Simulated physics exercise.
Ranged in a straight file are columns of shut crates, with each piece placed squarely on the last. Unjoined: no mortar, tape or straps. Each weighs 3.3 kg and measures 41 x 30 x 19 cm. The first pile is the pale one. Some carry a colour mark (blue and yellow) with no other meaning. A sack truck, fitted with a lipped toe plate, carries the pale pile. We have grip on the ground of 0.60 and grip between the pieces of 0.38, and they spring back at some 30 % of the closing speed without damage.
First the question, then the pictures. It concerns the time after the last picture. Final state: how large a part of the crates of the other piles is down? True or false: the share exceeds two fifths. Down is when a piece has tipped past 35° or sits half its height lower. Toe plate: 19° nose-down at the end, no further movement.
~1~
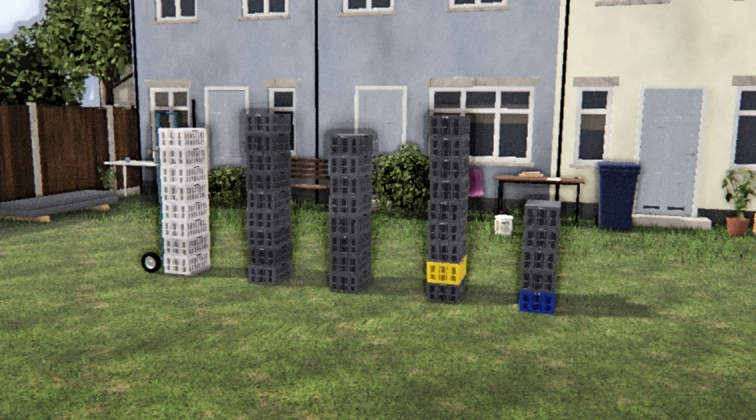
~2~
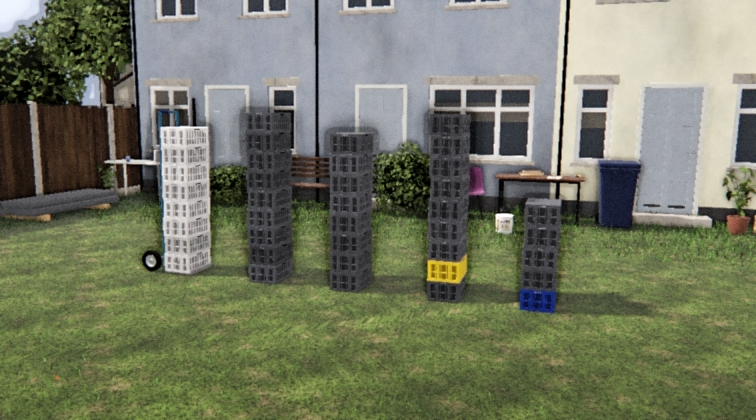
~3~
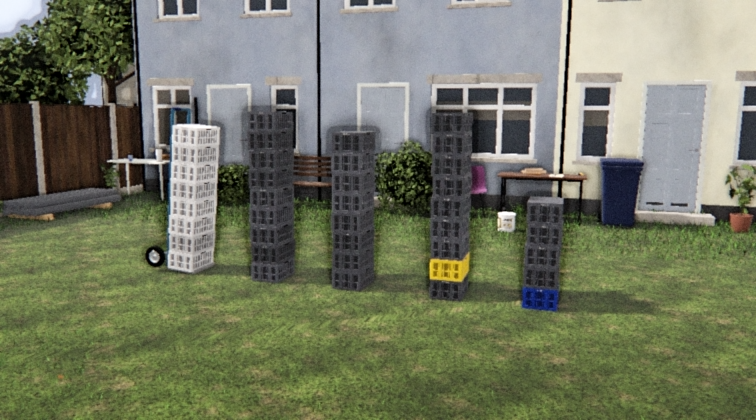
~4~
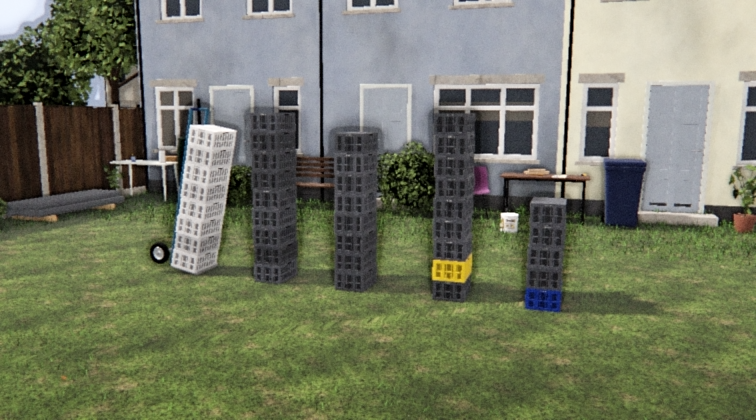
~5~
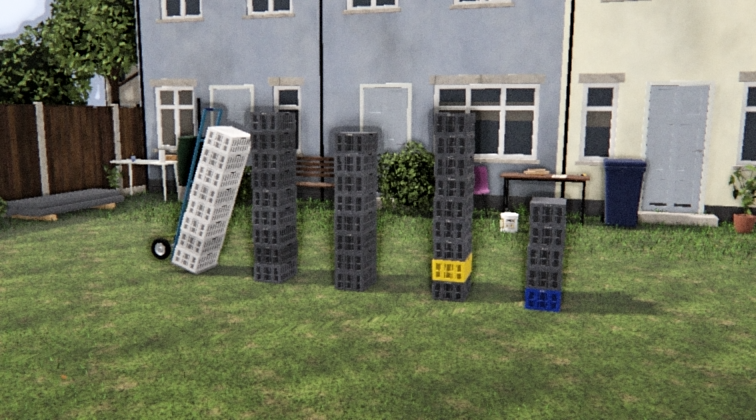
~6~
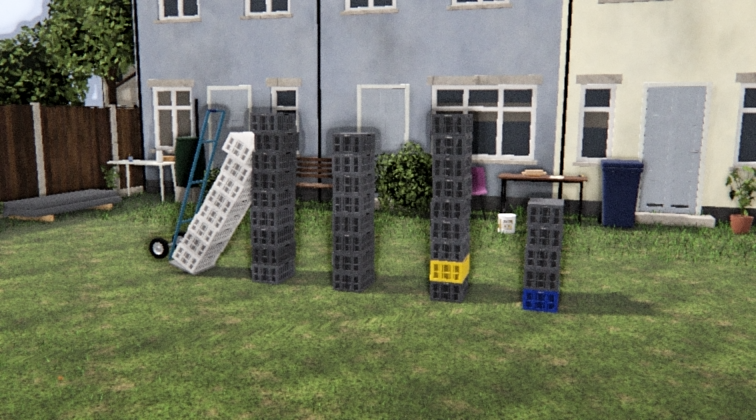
True.
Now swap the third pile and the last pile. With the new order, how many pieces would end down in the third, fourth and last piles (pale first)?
Third 4, fourth 9, last 7.
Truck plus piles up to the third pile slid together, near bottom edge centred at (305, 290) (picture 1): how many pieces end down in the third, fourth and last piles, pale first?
Result: Third pile 7, fourth pile 8, last pile 4.
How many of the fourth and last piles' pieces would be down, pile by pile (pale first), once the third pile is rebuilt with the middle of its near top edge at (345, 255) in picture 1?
Fourth 8, last 5.
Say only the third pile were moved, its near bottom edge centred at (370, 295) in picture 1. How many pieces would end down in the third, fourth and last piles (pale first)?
Per pile - third: 7, fourth: 9, last: 4.
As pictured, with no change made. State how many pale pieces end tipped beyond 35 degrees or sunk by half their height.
Exactly 7 of the pale pieces.
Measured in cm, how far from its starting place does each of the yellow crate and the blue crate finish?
Yellow shifts 40 cm and blue shifts 10 cm.
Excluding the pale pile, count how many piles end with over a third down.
Looks like 4 of them in total.
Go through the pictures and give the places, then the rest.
In the first picture (pixels give the middle of a visible side), truck frame (159, 146) 0° forward; yellow crate (443, 273); blue crate (537, 303); none of the others has stirred.
The second picture shows truck frame (161, 144) 1° forward; yellow crate (444, 272).
The third picture shows truck frame (172, 141) 5° forward, top of the pale pile leaning 5°; yellow crate (446, 270); none of the others has stirred.
The fourth picture shows truck frame (187, 141) 11° forward, top of the pale pile leaning 11°; yellow crate (449, 271); none of the others has stirred.
The fifth picture shows truck frame (199, 141) 17° forward, top of the pale pile leaning 19°; yellow crate (449, 271); none of the others has stirred.
The sixth picture shows truck frame (201, 142) 19° forward, top of the pale pile leaning 30°; yellow crate (446, 272); blue crate (540, 301); movement in 4 of them.
Then, 0.62 s past the last view, 8 of the pale pile down; none of the 31 other crates down, 10 disturbed.
Then, 1.36 s past the last view, 7 of the pale pile down; 16 of the 31 other crates down; yellow crate 7° from how it stood.
Then, 2.24 s past the last view, 7 of the pale pile down; 28 of the 31 other crates down; yellow crate 36° from how it stood, 12 cm lower; blue crate 28° from how it stood.
In the end, 7 of the pale pile down; 28 of the 31 other crates down; yellow crate 36° from how it stood, 12 cm lower; blue crate 31° from how it stood. That is 90 per cent. From the last view, middles, yellow crate near (494, 283), blue crate near (553, 289).
